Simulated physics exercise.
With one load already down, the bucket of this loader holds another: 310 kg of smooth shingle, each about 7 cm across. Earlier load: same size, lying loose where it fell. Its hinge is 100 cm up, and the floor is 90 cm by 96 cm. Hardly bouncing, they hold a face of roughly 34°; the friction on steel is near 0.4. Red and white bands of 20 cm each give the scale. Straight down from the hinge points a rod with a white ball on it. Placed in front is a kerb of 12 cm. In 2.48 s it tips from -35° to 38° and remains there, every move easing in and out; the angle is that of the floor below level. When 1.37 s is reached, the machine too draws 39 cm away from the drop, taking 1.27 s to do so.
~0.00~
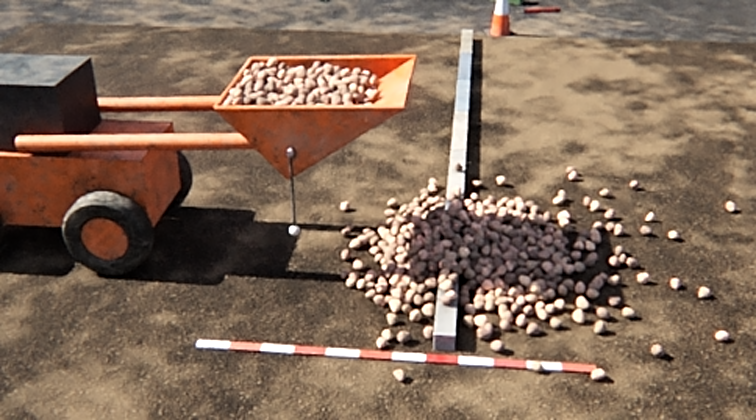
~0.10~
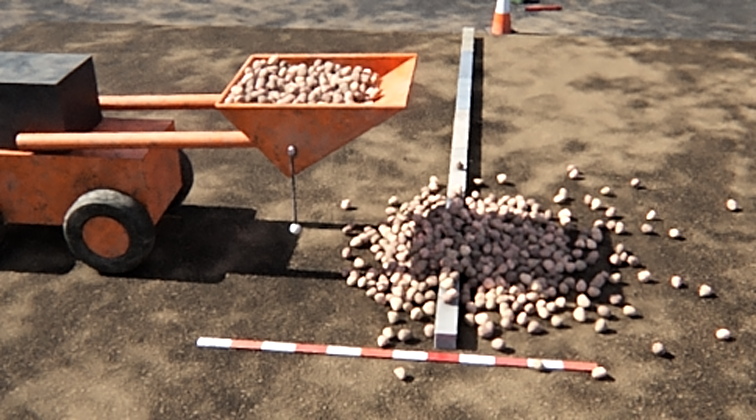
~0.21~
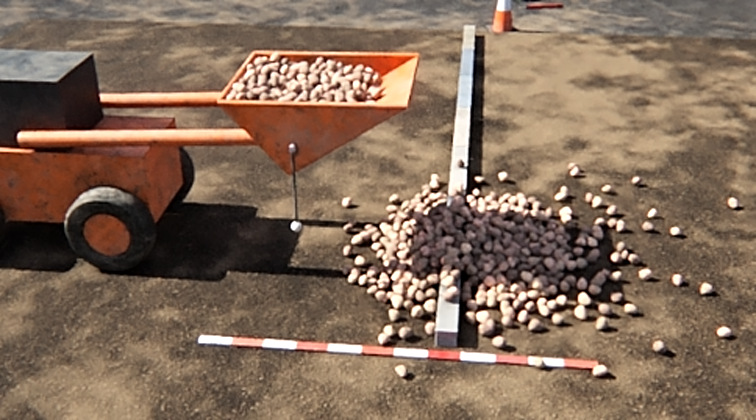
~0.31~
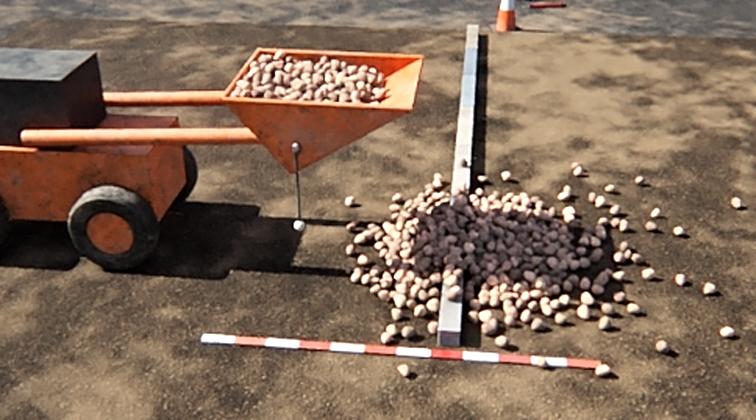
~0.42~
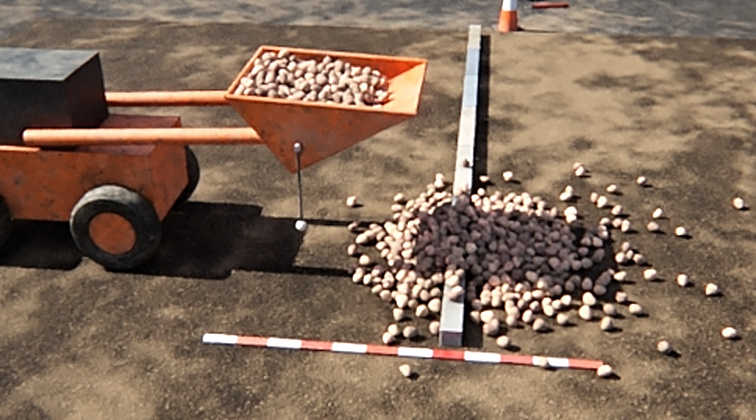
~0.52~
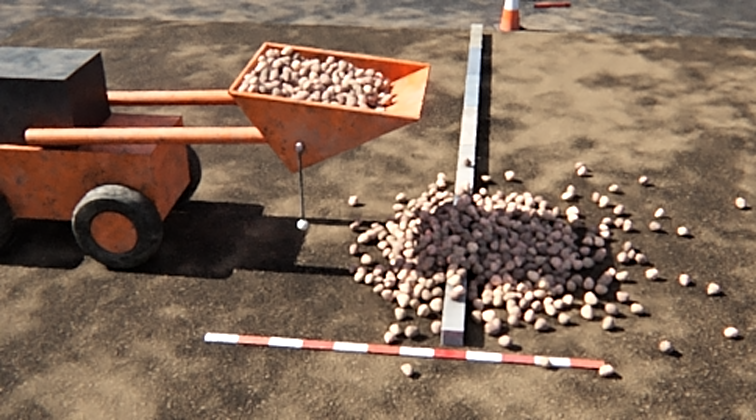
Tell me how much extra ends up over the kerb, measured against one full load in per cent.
The extra comes to about 2 percent of a load.
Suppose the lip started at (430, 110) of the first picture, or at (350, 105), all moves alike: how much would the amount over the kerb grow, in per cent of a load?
Case one about 15 %, case two about 0 %.
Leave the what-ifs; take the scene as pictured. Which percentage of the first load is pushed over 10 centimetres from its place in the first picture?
Estimate: 5 %, roughly.
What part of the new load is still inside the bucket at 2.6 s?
About 5 percent.
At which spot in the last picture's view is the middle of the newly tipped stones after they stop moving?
I'd say close to (389, 234).
After 1.9 s the floor is at 27°; in per cent of one load, 78 in the bucket, 64 on this side of the kerb, 58 over the kerb; the foremost stones are at (688, 240).
After 2.6 s the floor is at 38°; in per cent of one load, 5 in the bucket, 135 on this side of the kerb, 60 over the kerb; the foremost stones are at (688, 240).
After 3.1 s the floor is at 38°; in per cent of one load, 0 in the bucket, 140 on this side of the kerb, 60 over the kerb; the foremost stones are at (688, 240).
After 5.6 s the floor is at 38°; in per cent of one load, 0 in the bucket, 140 on this side of the kerb, 60 over the kerb; the foremost stones are at (688, 240). Net gain over the kerb, 2.
